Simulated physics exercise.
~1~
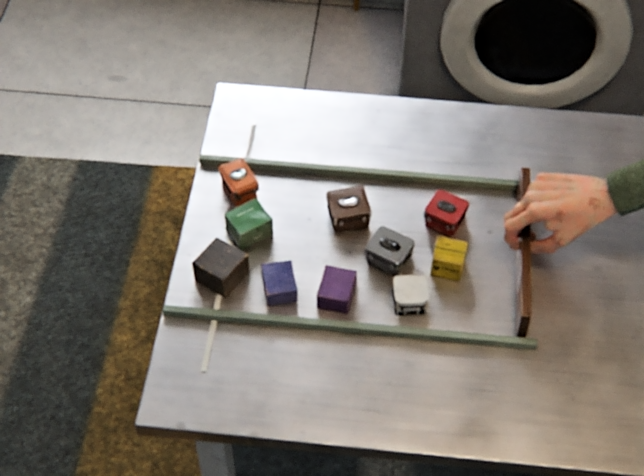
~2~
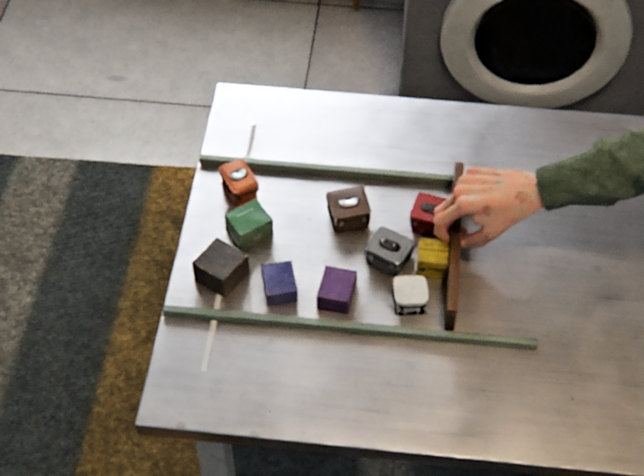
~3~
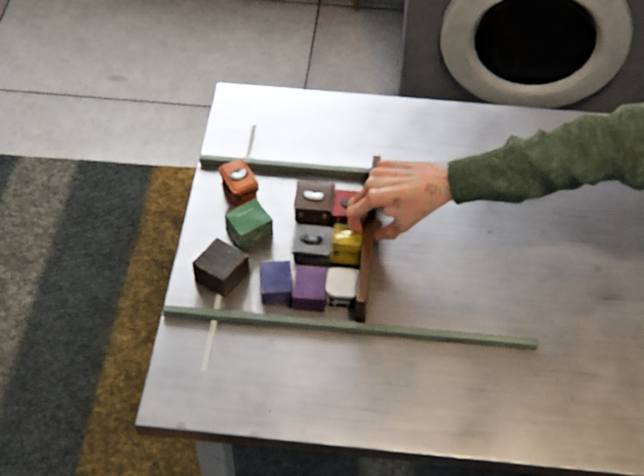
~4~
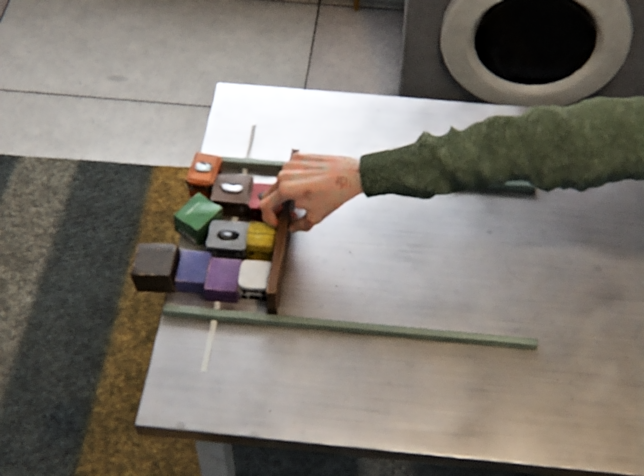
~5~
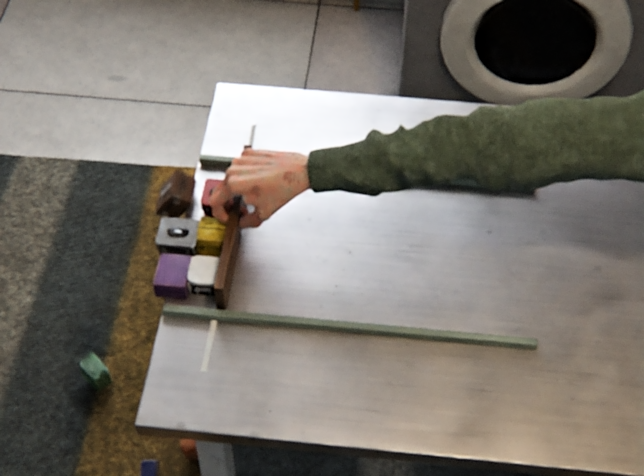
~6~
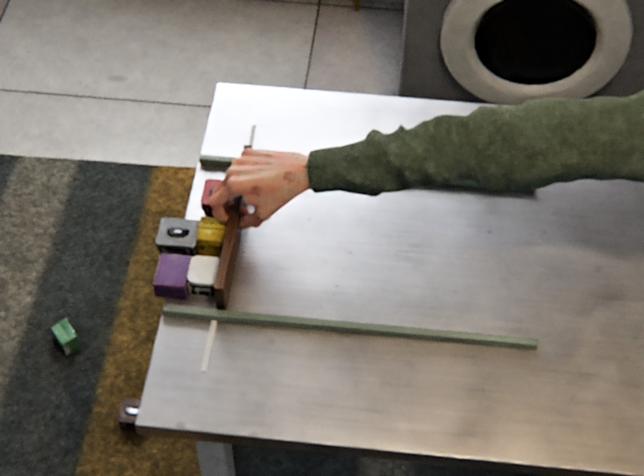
A hand in a green sleeve grips an upright brown board on a pale table, seen from above at an angle, with a striped rug to the left. Between two green rails sit small blocks and cases in orange, green, black, blue, purple, brown, grey, red, yellow and white. The hand pushes the board left, gathering the nearer pieces into a cluster and then driving them all toward the left edge. The black, blue, orange and green pieces drop off, and the brown case tips over after them. The board stops by the tape strip, with red, yellow, grey, purple and white pieces still at the edge.
